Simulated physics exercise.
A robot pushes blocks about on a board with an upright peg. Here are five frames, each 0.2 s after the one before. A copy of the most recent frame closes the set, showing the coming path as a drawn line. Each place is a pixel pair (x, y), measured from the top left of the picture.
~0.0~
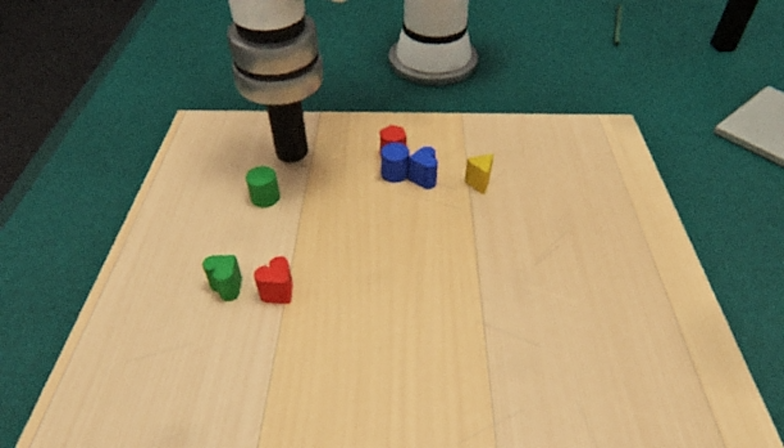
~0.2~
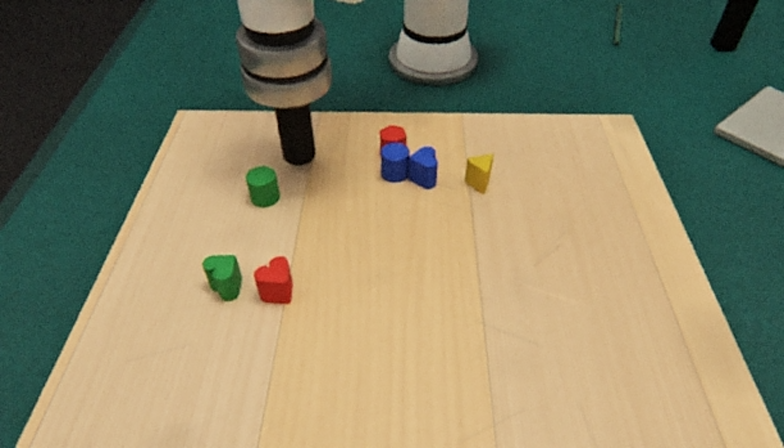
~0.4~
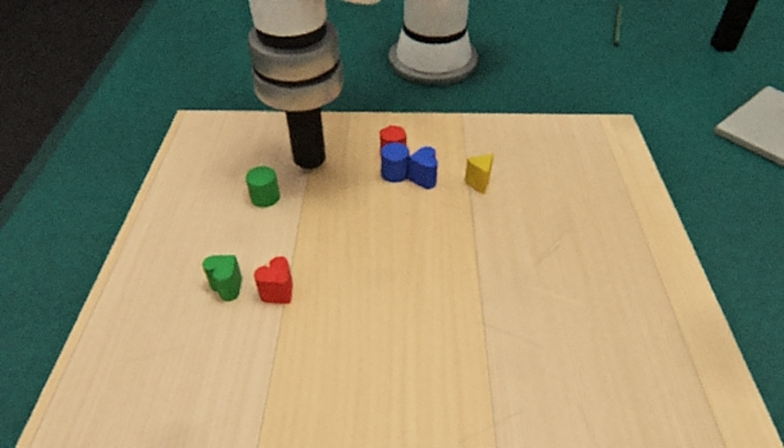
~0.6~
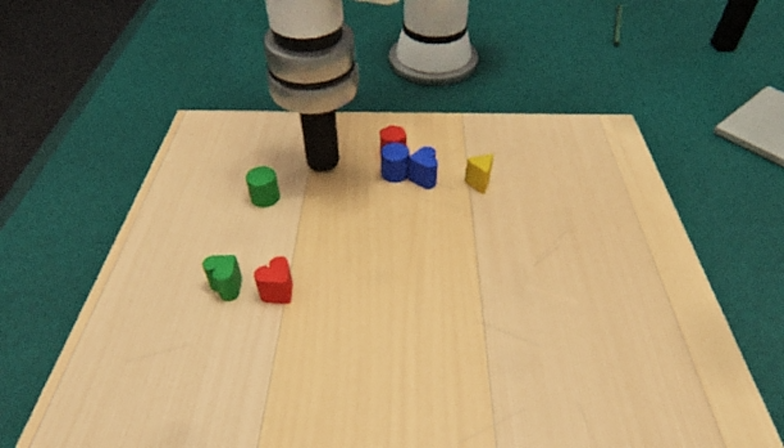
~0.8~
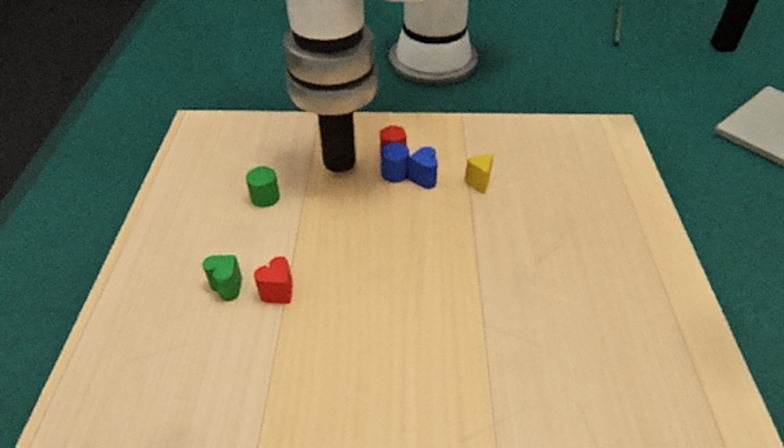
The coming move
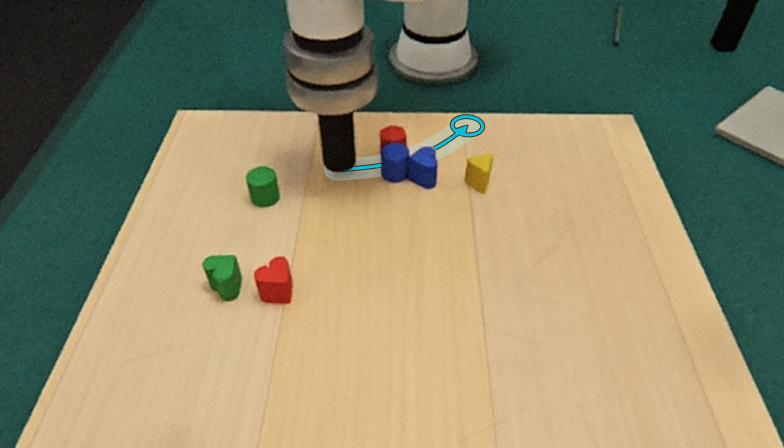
At the start, a robot arm holds a black peg upright near the back of a wooden board, just above a green cylinder. The peg then slides steadily to the right, drawing close to the clustered red and blue blocks, while all the blocks stay still.
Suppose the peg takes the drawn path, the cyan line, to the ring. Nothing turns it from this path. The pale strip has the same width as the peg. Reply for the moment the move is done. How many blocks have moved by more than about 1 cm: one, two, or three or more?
Moved: More than two.
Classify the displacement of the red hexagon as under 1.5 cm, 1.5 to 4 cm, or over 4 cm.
It's set to move over 4 cm.
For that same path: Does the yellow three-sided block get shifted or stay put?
Here's my answer: The yellow three-sided block remains in position.
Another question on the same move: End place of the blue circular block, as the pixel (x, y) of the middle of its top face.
I think it will end close to (425, 154).
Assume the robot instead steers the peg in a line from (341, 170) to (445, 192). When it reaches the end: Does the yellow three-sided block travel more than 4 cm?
The answer is no.
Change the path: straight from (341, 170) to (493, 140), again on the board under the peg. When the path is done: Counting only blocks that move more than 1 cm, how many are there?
Three or more blocks move more than 1 cm.
The line goes from (341, 170) over (392, 163) and (436, 148) to (467, 126).
The first path, step by step. One third of the way, peg (392, 157); red hexagon (408, 126), turned 40° anticlockwise; blue circular block (416, 154); blue heart (441, 161), turned 25° anticlockwise.
Two thirds of the way, peg (437, 141); red hexagon (430, 109); blue circular block (425, 154); blue heart (449, 164), turned 20° anticlockwise.
At the end, peg (468, 119); red hexagon (432, 105), turned 185° anticlockwise; blue circular block (425, 154); blue heart (449, 164), turned 20° anticlockwise; yellow three-sided block unmoved.
